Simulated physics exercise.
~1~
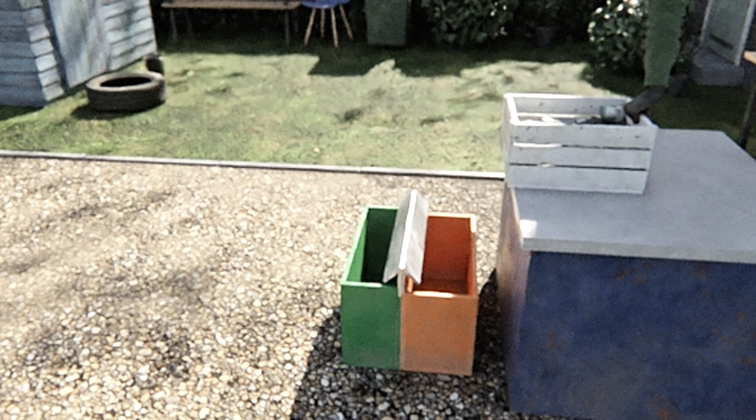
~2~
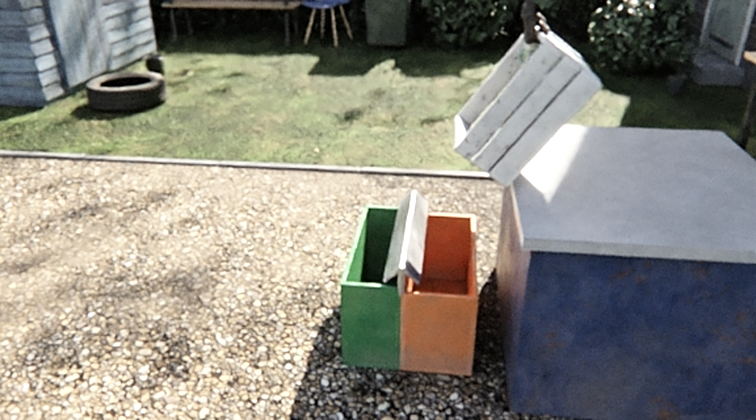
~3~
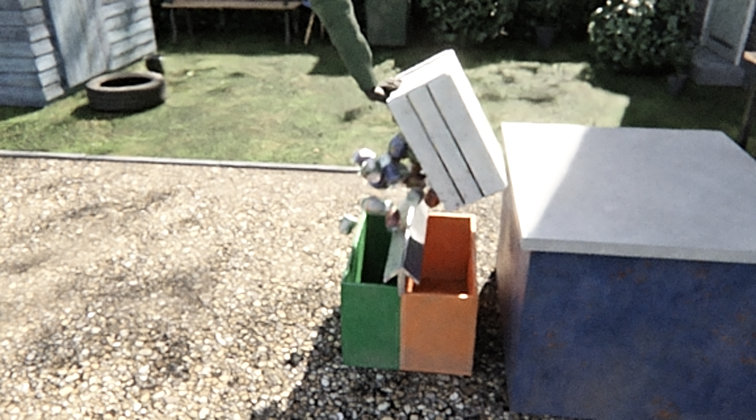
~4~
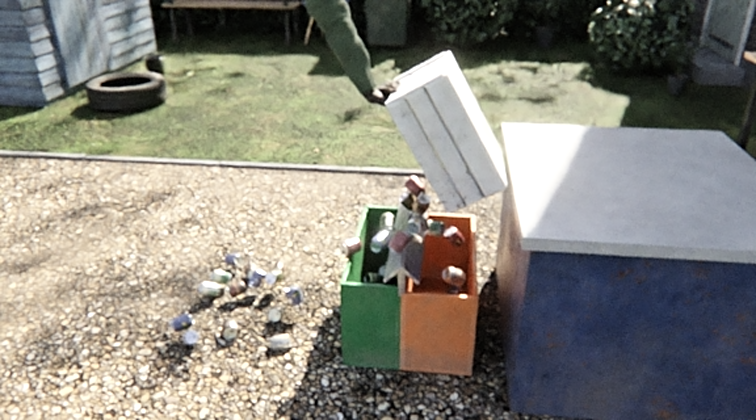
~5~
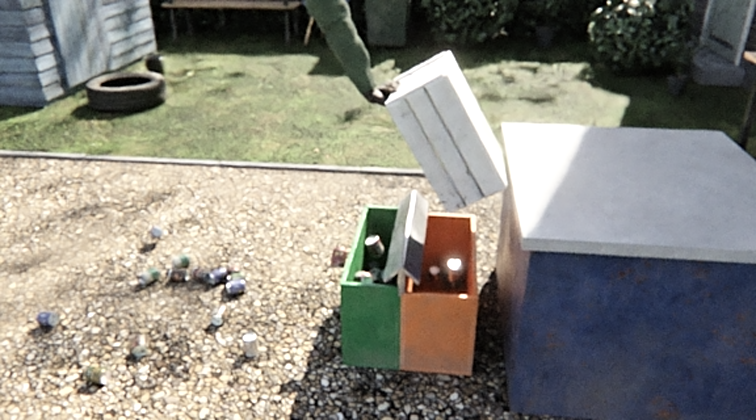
At first, a white slatted crate of small cans rests on a large blue bench with a pale top, above an empty green trough and orange box divided by a sloping ridge. A gloved hand lifts and tips the crate left until it leans well past upright. Cans tumble out in a stream, some striking the ridge and dropping to either side. Others fly past the green trough and scatter across the gravel. Finally, the crate hangs still in the hand, with cans in both compartments and many lying on the gravel to the left.
